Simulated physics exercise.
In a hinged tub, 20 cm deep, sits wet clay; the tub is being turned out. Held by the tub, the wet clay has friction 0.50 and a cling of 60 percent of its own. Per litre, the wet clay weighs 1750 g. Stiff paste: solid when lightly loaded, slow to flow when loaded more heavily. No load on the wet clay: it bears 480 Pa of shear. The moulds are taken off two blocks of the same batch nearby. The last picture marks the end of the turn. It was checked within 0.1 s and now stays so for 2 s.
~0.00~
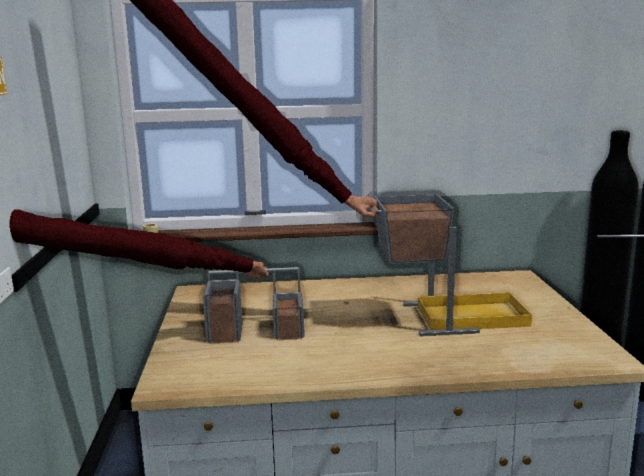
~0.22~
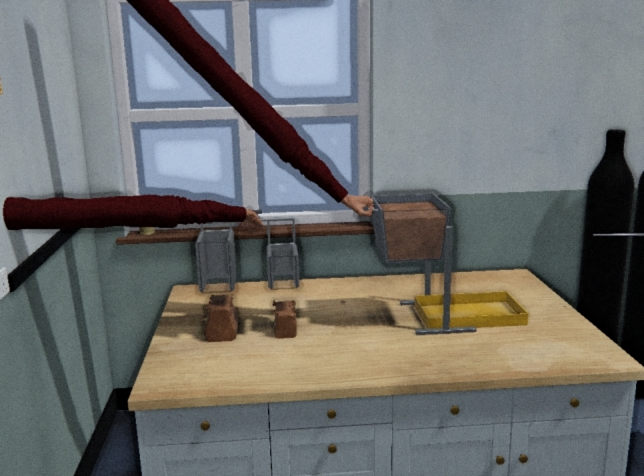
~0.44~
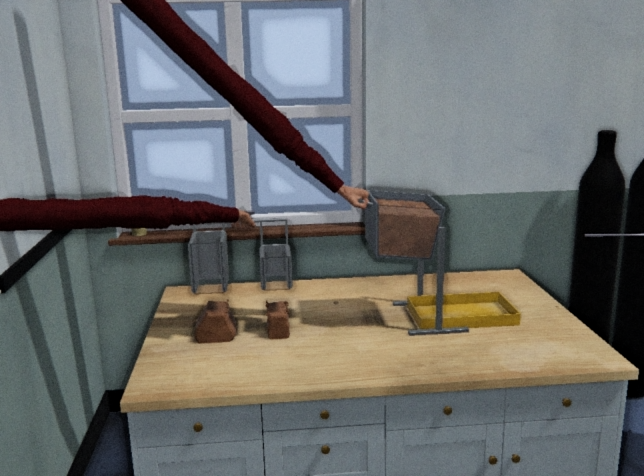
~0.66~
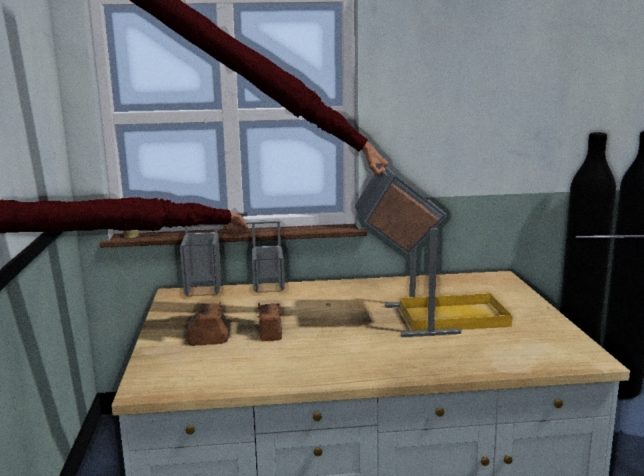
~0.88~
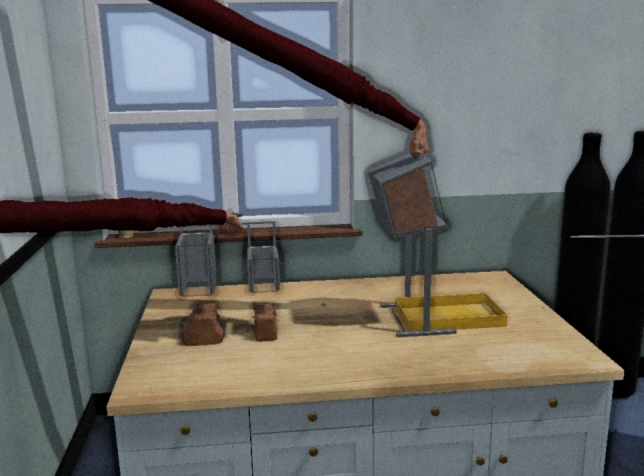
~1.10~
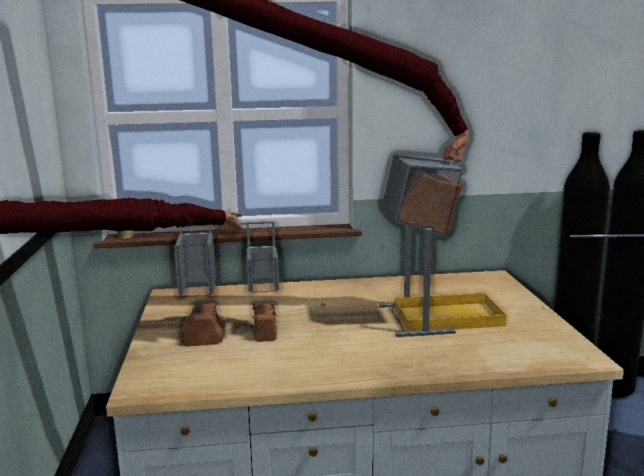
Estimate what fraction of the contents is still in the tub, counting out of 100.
Roughly 25 out of 100.
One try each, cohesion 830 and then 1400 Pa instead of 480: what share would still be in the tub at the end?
30 in a hundred, followed by 0 in a hundred.
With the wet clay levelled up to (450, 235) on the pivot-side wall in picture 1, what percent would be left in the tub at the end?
Then roughly 30 %.
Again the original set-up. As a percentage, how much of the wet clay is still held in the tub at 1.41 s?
Roughly 30 per cent.
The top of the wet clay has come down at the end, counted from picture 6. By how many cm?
Roughly 13 cm.
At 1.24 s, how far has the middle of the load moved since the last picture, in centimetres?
The distance comes to some 11 cm.
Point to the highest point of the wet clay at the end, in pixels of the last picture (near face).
(403, 210).
After 1.24 s, the tub is at 103 degrees and holds 49 %.
After 1.41 s, the tub is at 103 degrees and holds 29 %.
After 1.58 s, the tub is at 103 degrees and holds 27 %.
After 1.75 s, the tub is at 103 degrees and holds 25 %.
After 3.10 s, at the end, the tub is at 103 degrees and holds 25 %.
